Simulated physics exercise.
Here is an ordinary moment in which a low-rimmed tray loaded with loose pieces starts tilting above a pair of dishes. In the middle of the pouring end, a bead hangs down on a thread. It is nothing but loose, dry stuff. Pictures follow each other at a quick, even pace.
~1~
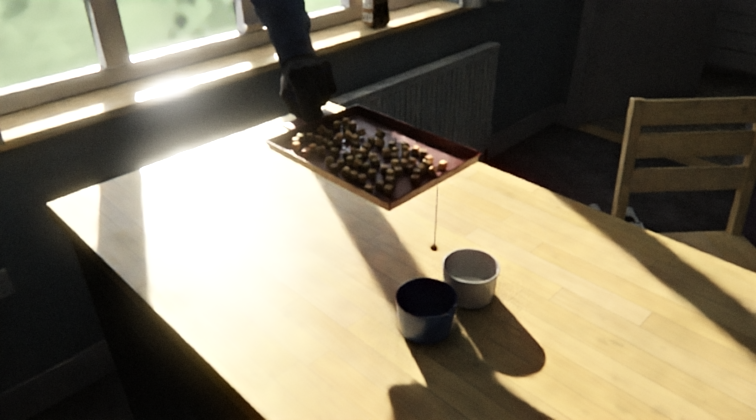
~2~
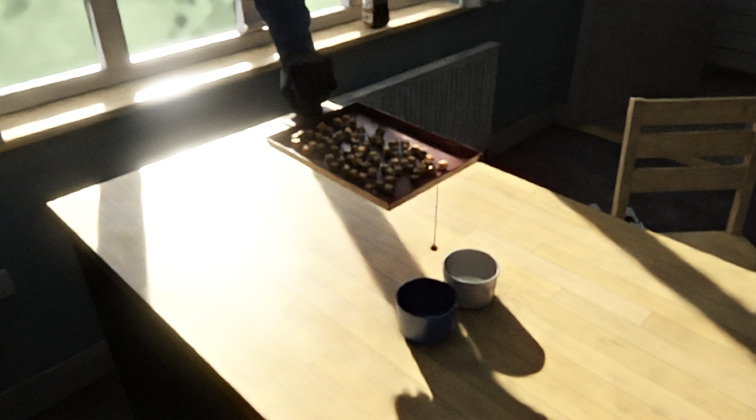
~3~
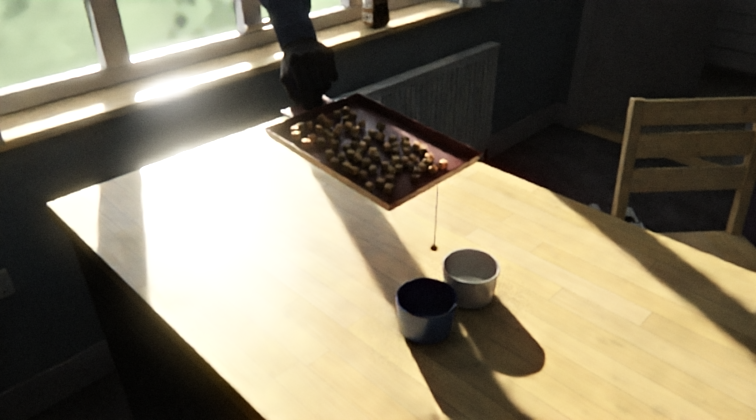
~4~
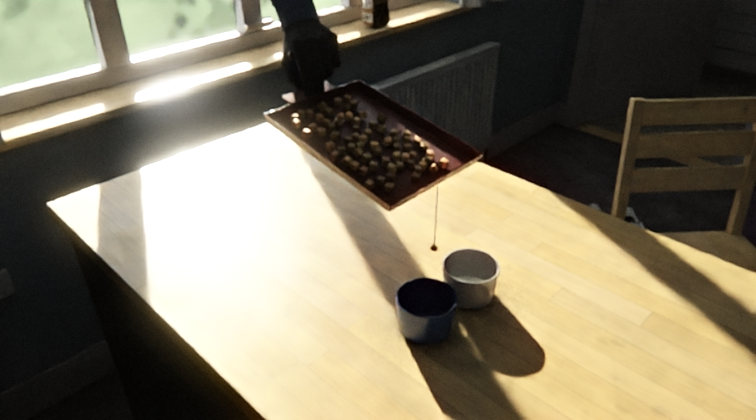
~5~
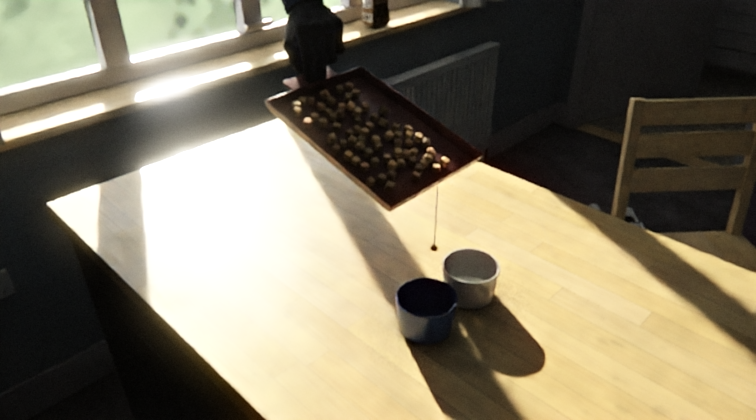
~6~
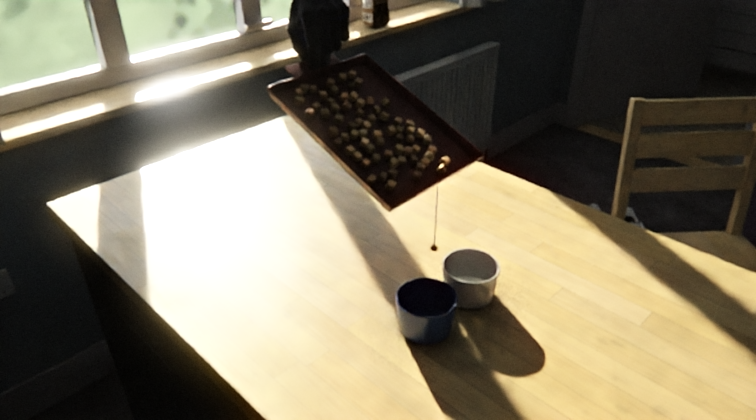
On a sunlit wooden table by a window, two small dishes sat below a tray of small cubes while a dark gloved hand gradually raised its far end, and a few pieces began to shift.
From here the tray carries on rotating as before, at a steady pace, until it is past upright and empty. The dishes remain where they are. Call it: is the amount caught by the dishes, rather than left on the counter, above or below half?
Above half.
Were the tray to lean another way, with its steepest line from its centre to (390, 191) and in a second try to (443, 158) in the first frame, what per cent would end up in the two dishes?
For the first aim it is 30 in a hundred, for the second 10 in a hundred.
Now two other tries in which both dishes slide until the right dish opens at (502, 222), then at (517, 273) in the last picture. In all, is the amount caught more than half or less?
Catch, run one: Below the halfway mark; run two: Below the halfway mark.
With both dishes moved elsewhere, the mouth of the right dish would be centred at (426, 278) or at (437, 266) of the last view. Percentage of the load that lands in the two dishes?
Trial 1 20%, trial 2 20%.
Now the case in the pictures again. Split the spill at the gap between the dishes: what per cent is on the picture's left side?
It works out at some 20 percent.
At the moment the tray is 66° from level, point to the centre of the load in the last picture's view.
Roughly at (425, 170).
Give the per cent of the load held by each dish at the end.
At the end, 40 percent of the load sits in the left dish and 30 percent in the right dish.
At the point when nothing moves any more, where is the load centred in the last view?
Somewhere around (444, 309) in the last picture.
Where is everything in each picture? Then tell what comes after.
The first frame shows corners of the pouring end at (389, 201) and (477, 153), level; middle of the load at (373, 157), small wooden cubes; left dish at (449, 323); right dish at (493, 289); bead on its thread at (434, 248).
The second frame shows corners of the pouring end at (389, 201) and (477, 153), level; middle of the load at (373, 156).
The third frame shows corners of the pouring end at (390, 202) and (478, 153), tipped barely, level across its low end; middle of the load at (373, 152).
The fourth frame shows corners of the pouring end at (391, 202) and (479, 153), tipped a little, level across its low end; middle of the load at (374, 146).
The fifth frame shows corners of the pouring end at (391, 203) and (480, 154), tipped clearly, level across its low end; middle of the load at (376, 140).
The sixth frame shows corners of the pouring end at (392, 204) and (480, 154), tipped clearly, level across its low end; middle of the load at (377, 135), a small part on the move; left dish at (449, 323); right dish at (493, 289).
Soon after the last picture, tray tipped steeply; nearly all on the tray; a stray few in the air.
A little later, tray tipped past a quarter turn; most on the tray; a stray few in the left dish; a small part in the right dish; a small part outside both; a stray few in the air.
Later still, tray tipped past a quarter turn; about a third in the left dish; about a quarter in the right dish; about a third outside both.
At rest, tray tipped past a quarter turn; about a third in the left dish; about a quarter in the right dish; about a third outside both.
